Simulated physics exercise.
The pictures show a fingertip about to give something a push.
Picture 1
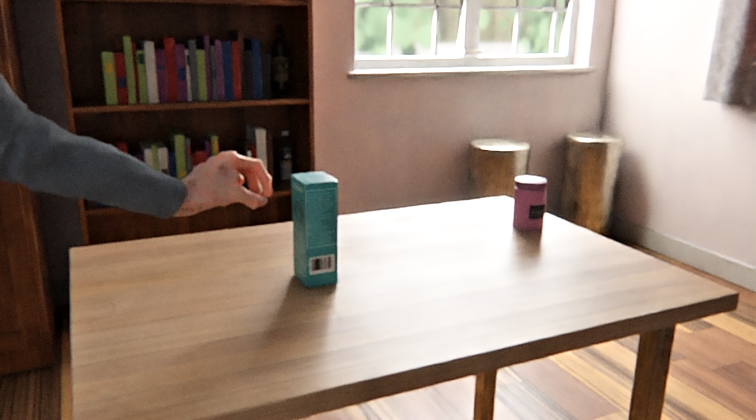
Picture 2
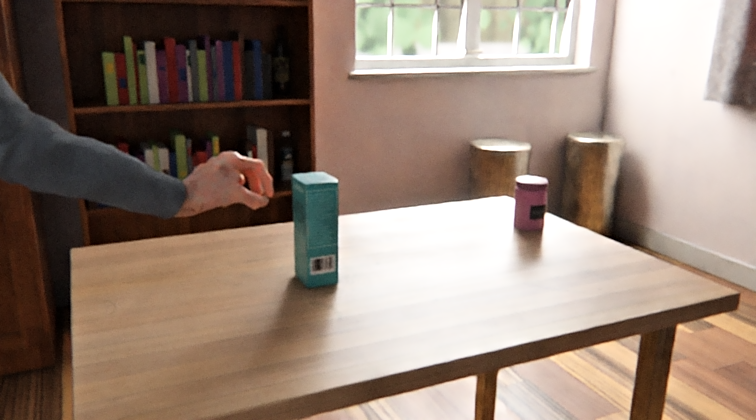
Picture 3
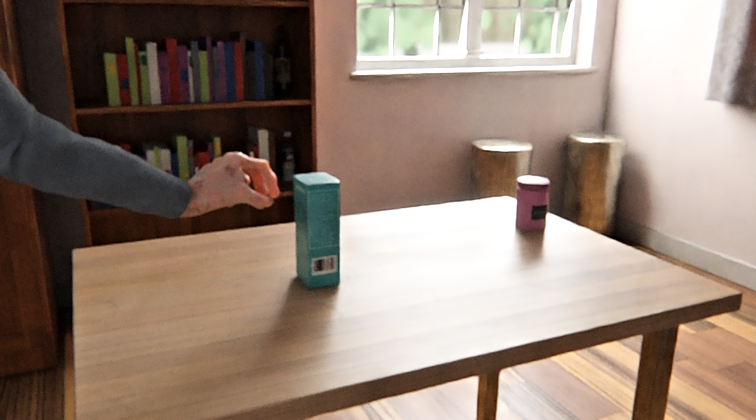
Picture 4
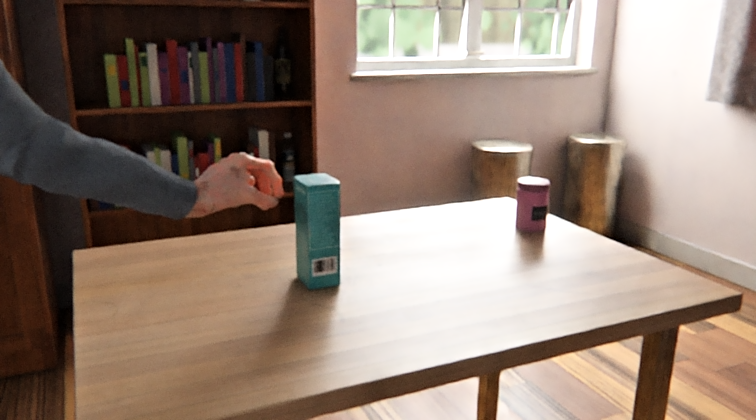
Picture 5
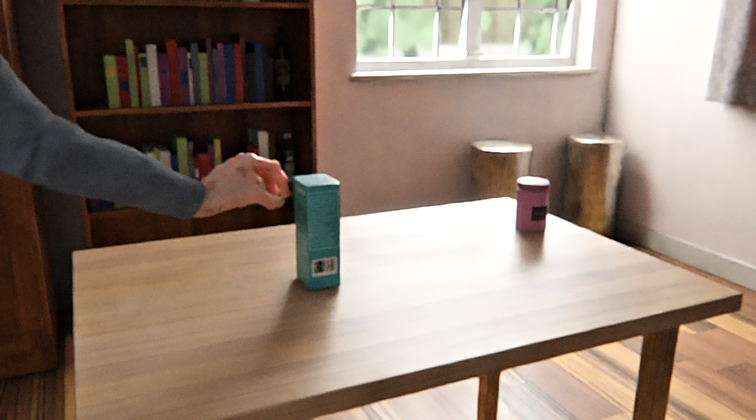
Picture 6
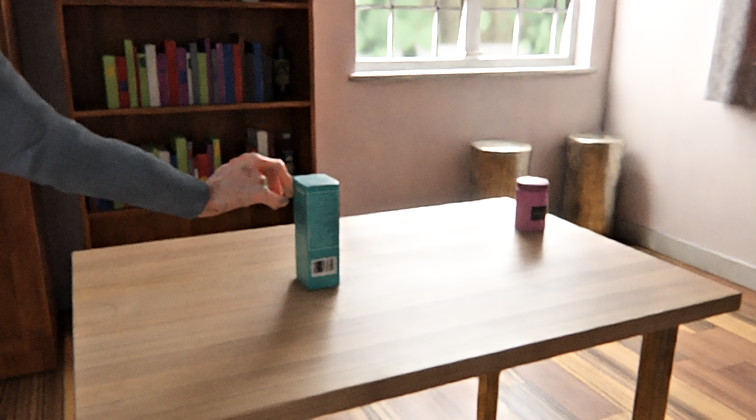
A hand in a grey sleeve reaches slightly rightward from the left, its fingers closing in on the upper part of an upright turquoise carton, which stays still on a wooden table with a pink container farther back.
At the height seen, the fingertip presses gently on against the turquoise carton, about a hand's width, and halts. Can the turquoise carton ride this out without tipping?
The turquoise carton falls over.
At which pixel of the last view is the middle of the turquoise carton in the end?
At about (387, 255).
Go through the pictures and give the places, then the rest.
In the first frame, turquoise carton (315, 229).
In the second frame, turquoise carton (316, 230).
In the third frame, turquoise carton (317, 230).
In the fourth frame, turquoise carton (318, 231).
In the fifth frame, turquoise carton (317, 232).
In the sixth frame, turquoise carton (317, 232).
Then, 0.60 s on from there, turquoise carton turned 26° from how it was put near (341, 226).
Then, 0.80 s on from there, turquoise carton turned 72° from how it was put near (375, 243).
In the end, toppled on the table, turquoise carton. At the end, from the last picture's camera, turquoise carton near (387, 254).
